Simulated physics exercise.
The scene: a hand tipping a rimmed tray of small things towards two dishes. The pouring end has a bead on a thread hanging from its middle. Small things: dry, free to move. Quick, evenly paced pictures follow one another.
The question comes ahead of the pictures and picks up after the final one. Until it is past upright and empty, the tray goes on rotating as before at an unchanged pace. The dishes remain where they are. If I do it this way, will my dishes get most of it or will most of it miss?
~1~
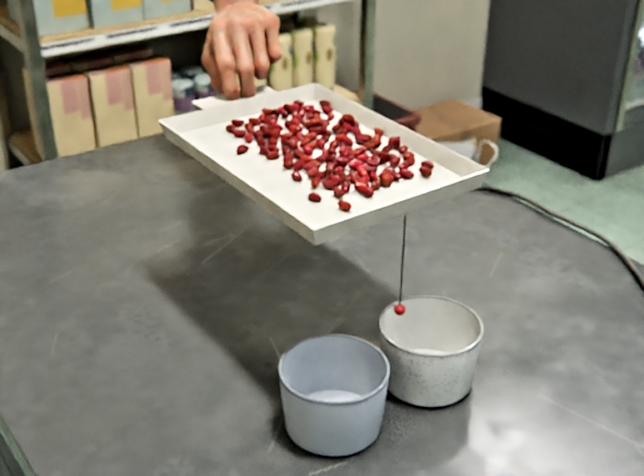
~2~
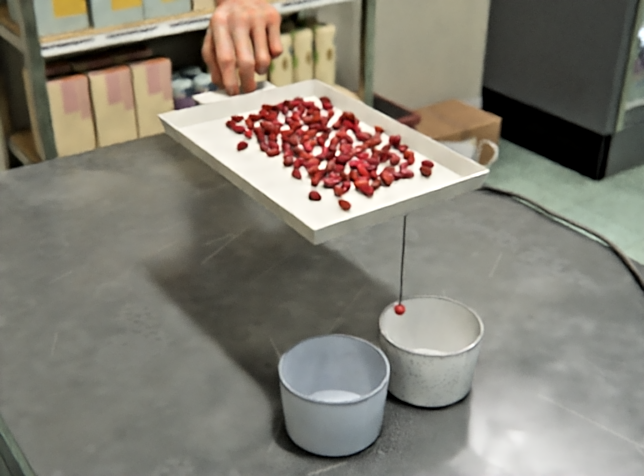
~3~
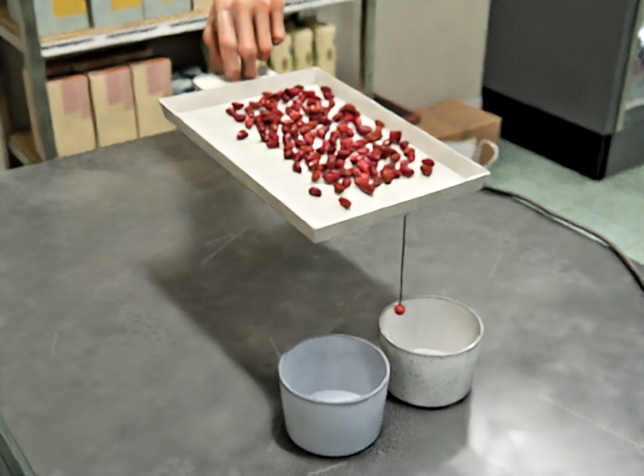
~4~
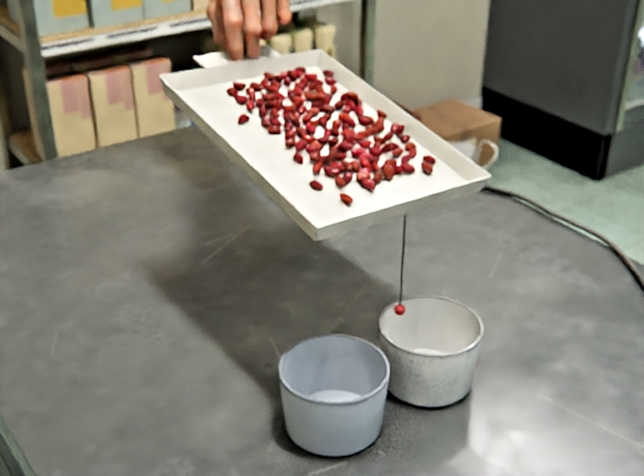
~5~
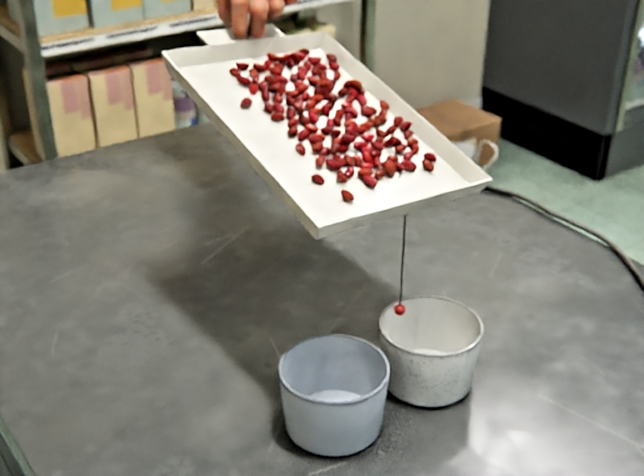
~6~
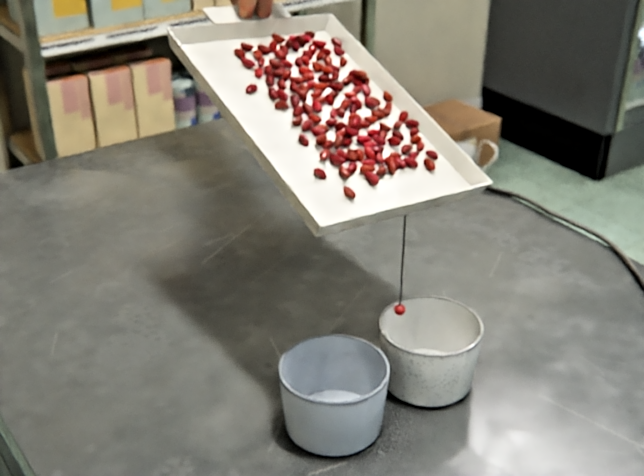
The dishes secure under fifty percent.
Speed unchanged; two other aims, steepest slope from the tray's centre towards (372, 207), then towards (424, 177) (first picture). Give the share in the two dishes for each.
Lab note: Case 1 near 50 %, case 2 near 20 %.
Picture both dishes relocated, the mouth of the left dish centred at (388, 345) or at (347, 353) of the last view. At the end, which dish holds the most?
Right side first, Right side second.
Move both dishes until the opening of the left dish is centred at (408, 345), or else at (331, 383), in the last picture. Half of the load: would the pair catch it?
First try: Higher than half; second try: Lower than half.
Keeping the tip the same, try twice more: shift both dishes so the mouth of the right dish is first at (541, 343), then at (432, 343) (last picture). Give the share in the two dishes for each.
It comes to near 20 per cent the first time and near 30 per cent the second time.
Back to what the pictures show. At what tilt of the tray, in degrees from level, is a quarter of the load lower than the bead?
It is at around 85 degrees by then.
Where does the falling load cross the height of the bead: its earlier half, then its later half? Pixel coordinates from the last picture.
I'd place the first part at (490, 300) and the rest at (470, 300).
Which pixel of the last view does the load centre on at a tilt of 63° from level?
Near (442, 177).
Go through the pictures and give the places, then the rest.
In the first picture, corners of the pouring end at (315, 225) and (482, 169), level; middle of the load at (320, 144), kidney beans; left dish at (367, 420); right dish at (464, 372); bead on its thread at (400, 310).
In the second picture, corners of the pouring end at (316, 225) and (482, 169), level; middle of the load at (320, 141).
In the third picture, corners of the pouring end at (317, 224) and (483, 171), tipped barely, lowest at the right corner; middle of the load at (321, 133).
In the fourth picture, corners of the pouring end at (319, 222) and (484, 174), tipped a little, lowest at the right corner; middle of the load at (322, 122).
In the fifth picture, corners of the pouring end at (321, 221) and (485, 177), tipped clearly, lowest at the right corner; middle of the load at (325, 110).
In the sixth picture, corners of the pouring end at (323, 220) and (485, 180), tipped clearly, lowest at the right corner; middle of the load at (329, 99); left dish at (367, 420); right dish at (464, 372).
Soon, tray tipped steeply; nearly all on the tray; a small part in the air.
A while on, tray tipped right over; about a quarter on the tray; about a quarter in the right dish; about a third outside both; a small part in the air.
Towards the end, tray tipped past a quarter turn; about a third in the right dish; about two thirds outside both.
Finally, tray tipped past a quarter turn; none in the left dish; about a third in the right dish; about two thirds outside both.
